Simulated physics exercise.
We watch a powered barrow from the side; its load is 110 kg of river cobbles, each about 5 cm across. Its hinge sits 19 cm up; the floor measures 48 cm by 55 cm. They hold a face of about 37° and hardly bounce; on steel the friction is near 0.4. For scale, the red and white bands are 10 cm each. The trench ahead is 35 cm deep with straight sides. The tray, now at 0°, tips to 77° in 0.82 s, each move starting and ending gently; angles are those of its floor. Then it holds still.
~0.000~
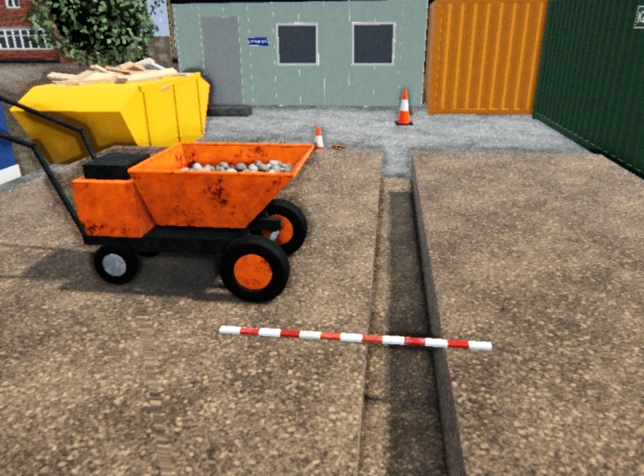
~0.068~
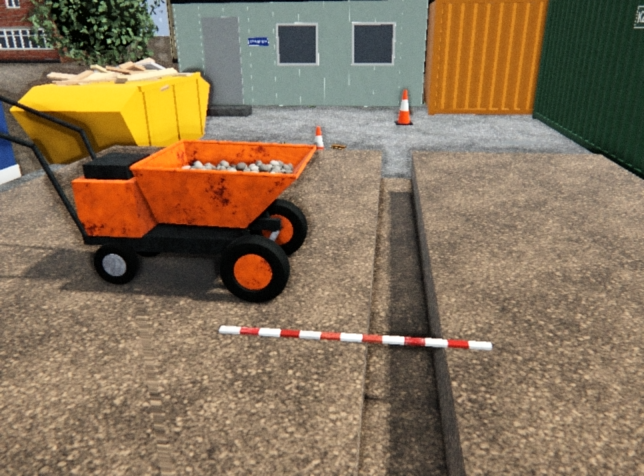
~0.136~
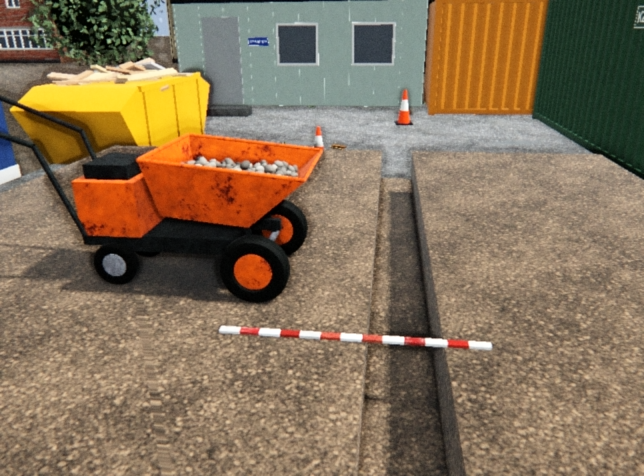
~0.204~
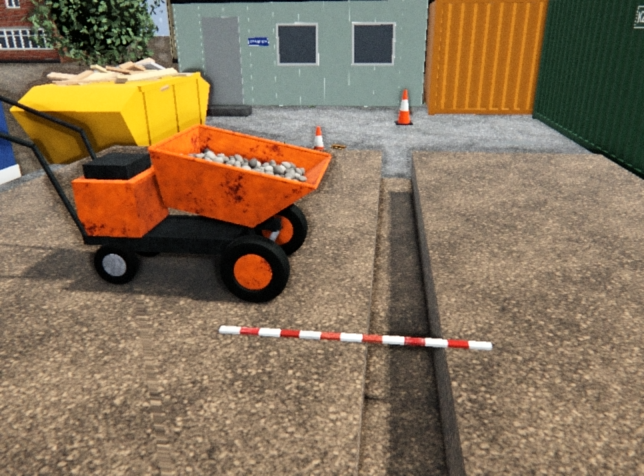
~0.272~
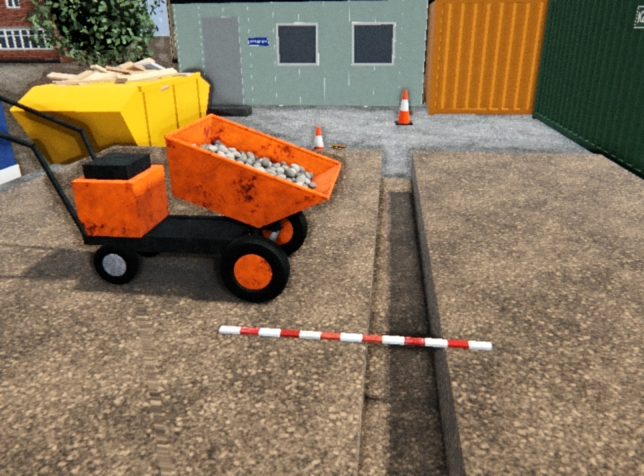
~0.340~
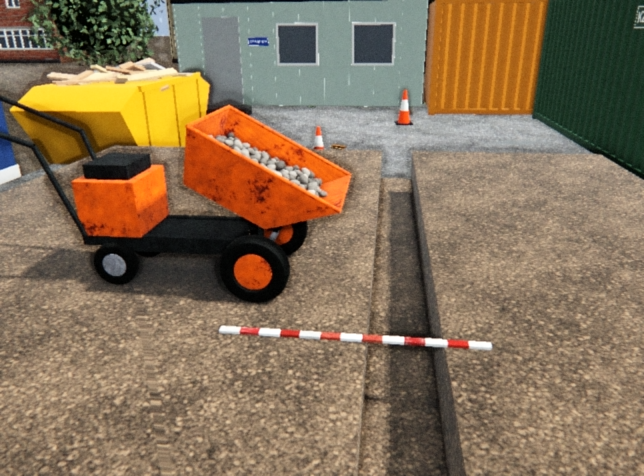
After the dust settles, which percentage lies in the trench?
Roughly 100 per cent ends in the trench.
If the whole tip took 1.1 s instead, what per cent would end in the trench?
In that case some 100 per cent.
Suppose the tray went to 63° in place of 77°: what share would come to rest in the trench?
In that case some 100 per cent.
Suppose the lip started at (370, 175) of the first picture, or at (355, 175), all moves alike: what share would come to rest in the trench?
About 5 and 40 per cent.
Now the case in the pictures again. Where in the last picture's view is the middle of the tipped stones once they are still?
Around (404, 322).
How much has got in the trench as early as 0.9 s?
Some 45 per cent.
After 0.6 s the floor is at 66°; 100 % in the tray; the foremost stones are at (362, 247).
After 0.9 s the floor is at 77°; 57 % in the tray, 43 % in the trench; the foremost stones are at (428, 331).
After 1.3 s the floor is at 77°; 5 % in the tray, 94 % in the trench; the foremost stones are at (432, 312).
After 3.2 s the floor is at 77°; 0 % in the tray, 100 % in the trench; the foremost stones are at (432, 308).
